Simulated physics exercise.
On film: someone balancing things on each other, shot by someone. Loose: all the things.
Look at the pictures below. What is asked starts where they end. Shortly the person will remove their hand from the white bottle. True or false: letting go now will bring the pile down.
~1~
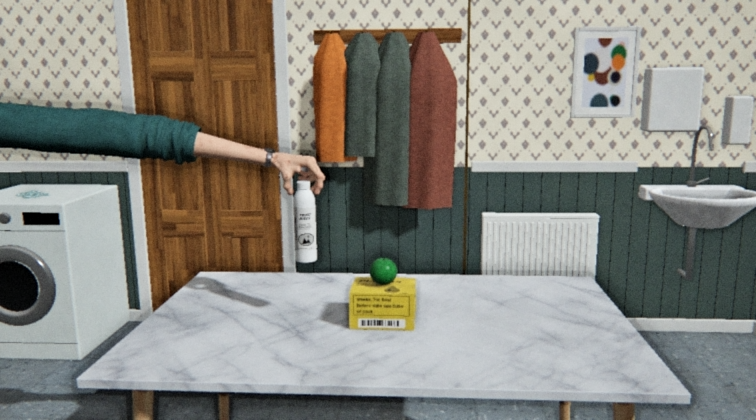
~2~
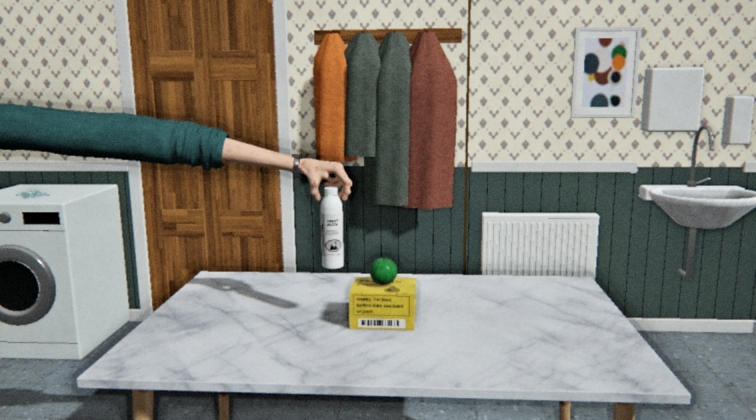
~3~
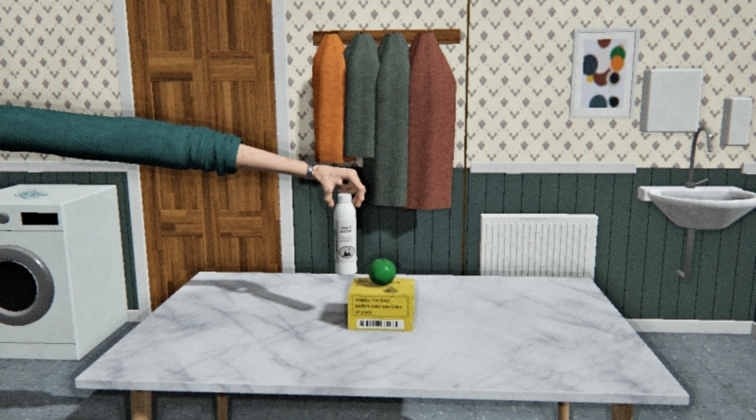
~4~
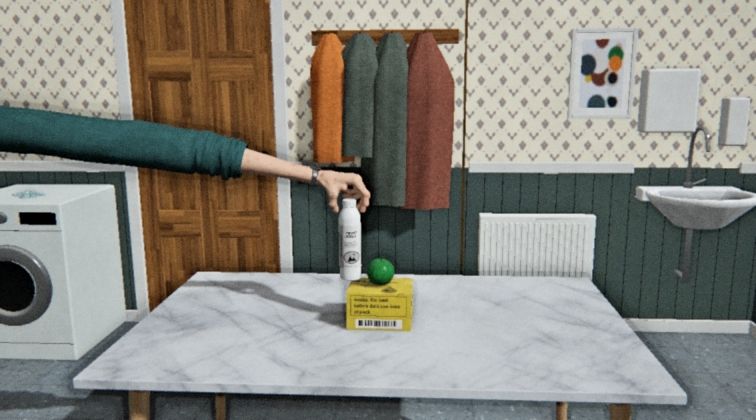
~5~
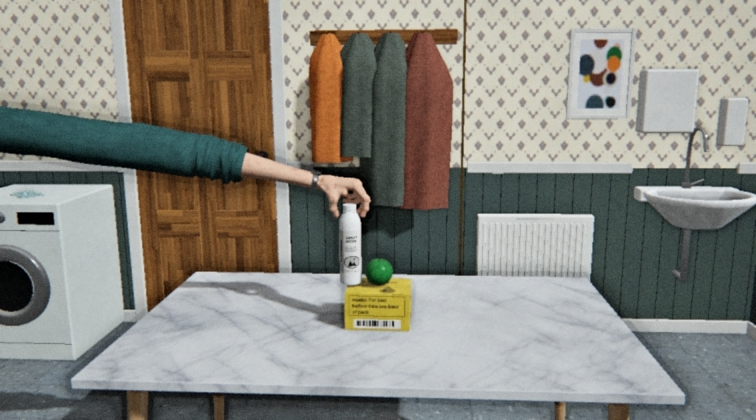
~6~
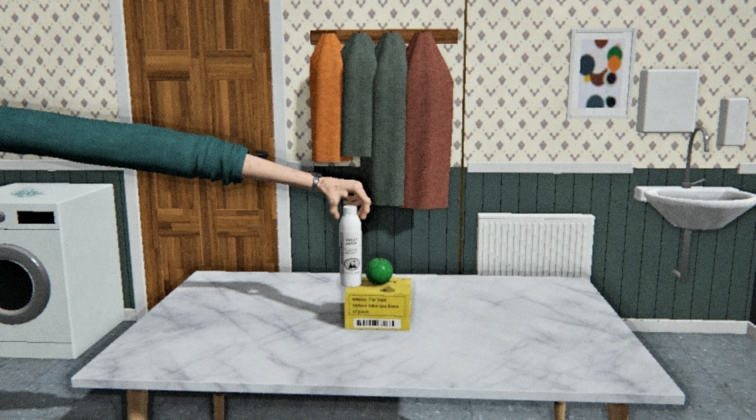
False.
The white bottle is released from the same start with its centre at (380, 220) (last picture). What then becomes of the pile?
The pile then goes over.
Then, 0.20 s later than the last frame, all is still.
Then, 0.50 s later than the last frame, white bottle resting near (350, 246).
When it is over, all 3 as before. End places, in pixels of the last picture, white bottle near (350, 246). The pile stays up.
